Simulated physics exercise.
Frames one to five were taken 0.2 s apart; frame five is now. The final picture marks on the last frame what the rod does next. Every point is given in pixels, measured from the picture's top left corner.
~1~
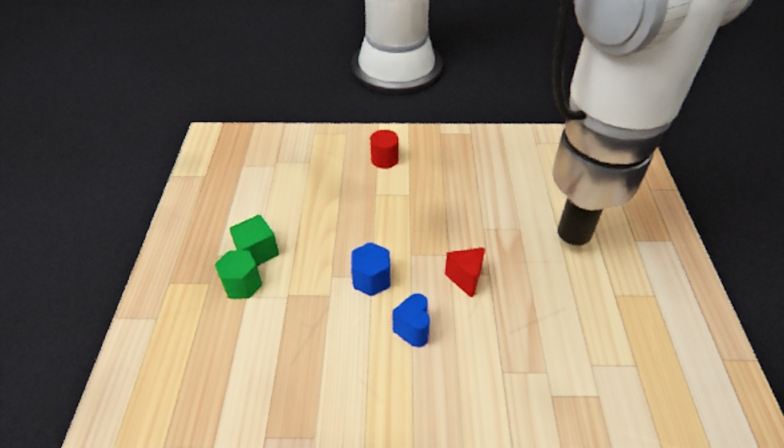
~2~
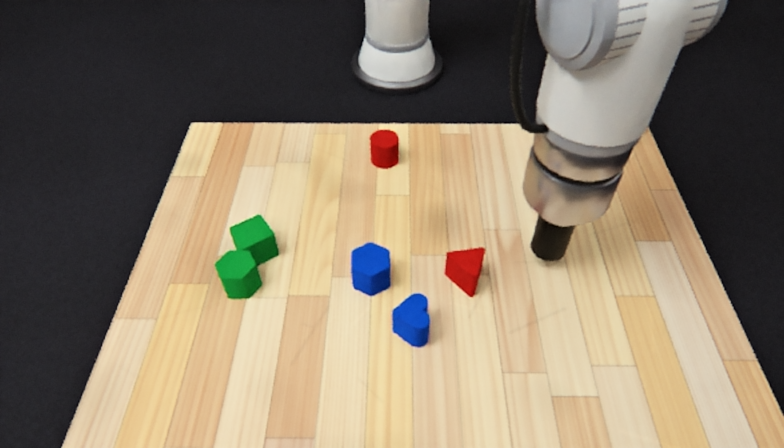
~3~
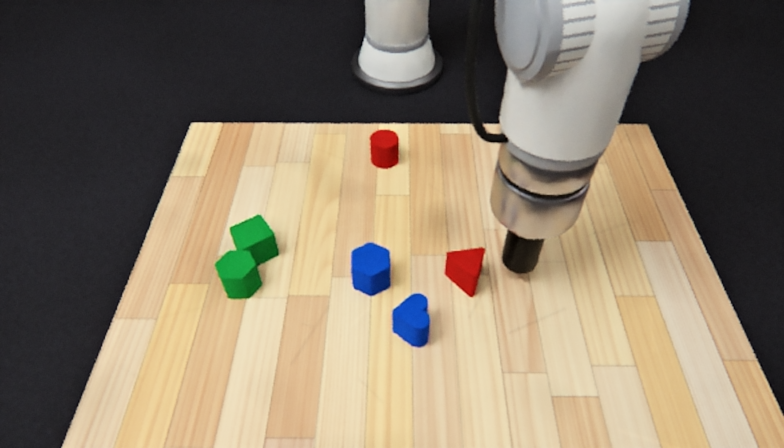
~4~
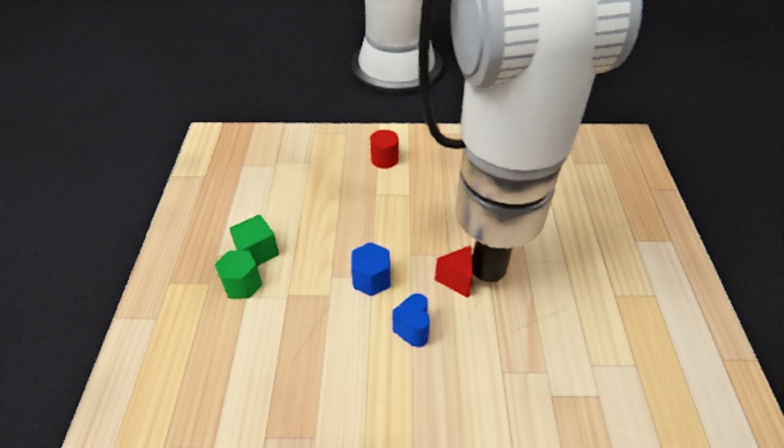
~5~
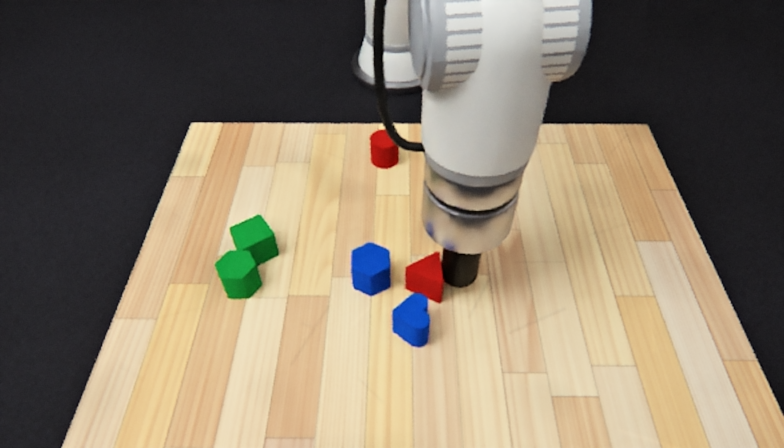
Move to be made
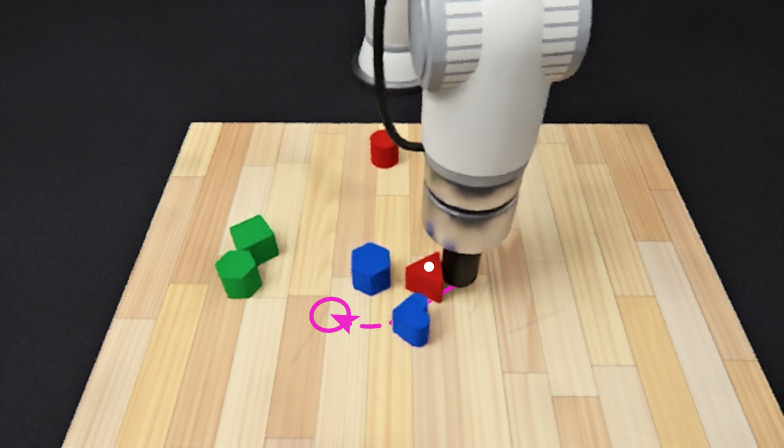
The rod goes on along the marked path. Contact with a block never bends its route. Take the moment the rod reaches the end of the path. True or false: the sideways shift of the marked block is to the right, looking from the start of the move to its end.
Verdict: True.
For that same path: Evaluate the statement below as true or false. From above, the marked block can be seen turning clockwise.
The statement is correct.
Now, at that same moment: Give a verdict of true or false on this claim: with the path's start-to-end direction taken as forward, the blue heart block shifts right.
That is false.
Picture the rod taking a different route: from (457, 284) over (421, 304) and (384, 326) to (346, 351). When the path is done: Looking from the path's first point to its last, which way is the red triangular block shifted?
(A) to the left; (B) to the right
My answer is option B.
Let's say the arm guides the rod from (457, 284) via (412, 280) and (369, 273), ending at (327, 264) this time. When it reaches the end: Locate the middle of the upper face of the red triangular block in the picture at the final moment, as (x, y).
It sits at (361, 278).
The line goes from (457, 284) by way of (420, 307) and (376, 326) to (330, 314); the dot is on the red triangular block.
The first path, step by step. One third of the way, rod at (420, 297); blue heart block at (408, 319), turned 15° anticlockwise; red triangular block at (388, 283), turned 20° clockwise.
Two thirds of the way, rod at (374, 316); blue heart block at (392, 336), turned 85° anticlockwise; red triangular block at (347, 289), turned 55° clockwise.
At the end, rod at (328, 304); blue six-sided block unmoved; blue heart block at (392, 336), turned 85° anticlockwise; red triangular block at (309, 272), turned 70° clockwise.
